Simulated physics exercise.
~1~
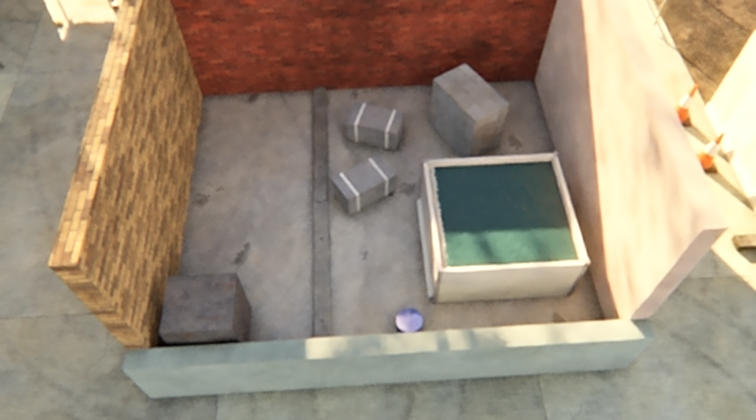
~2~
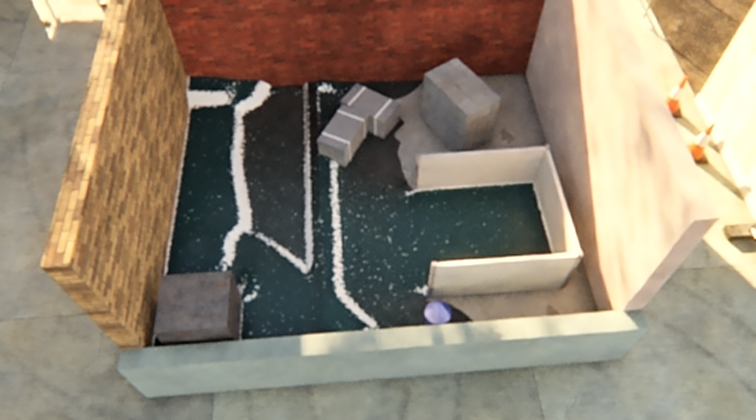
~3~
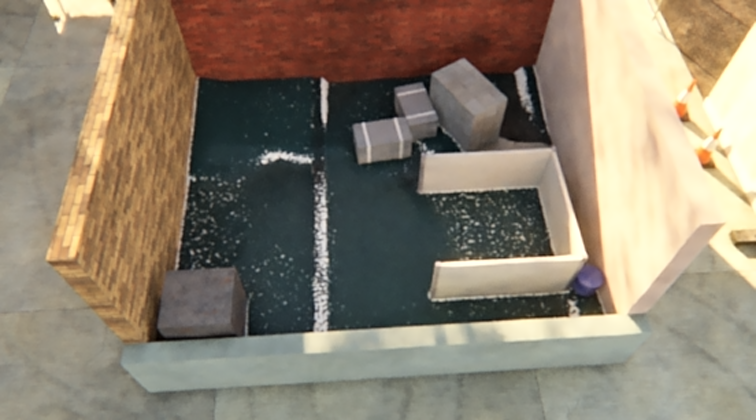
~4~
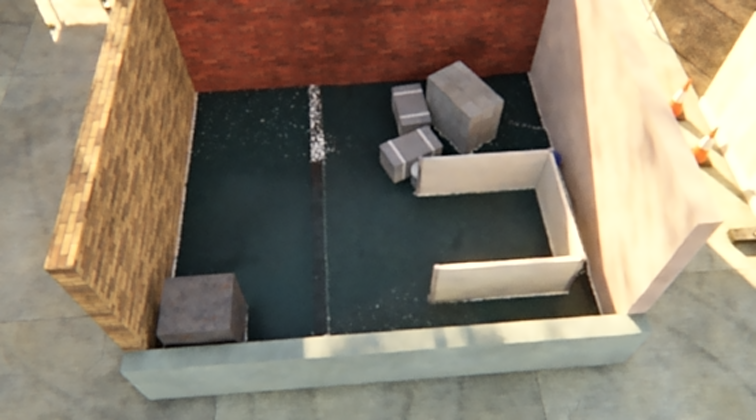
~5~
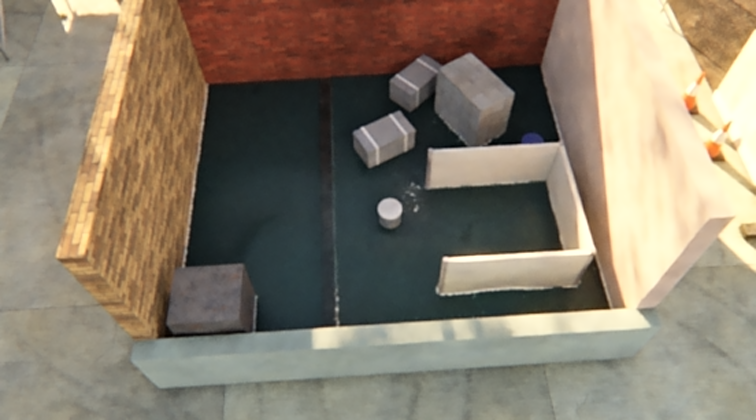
The video shows dark water spilling from an open tank across a walled compound floor, carrying a blue pail right and then up behind the tank while two strapped trunks shift about and a white pail drifts out, all still afloat at the end.
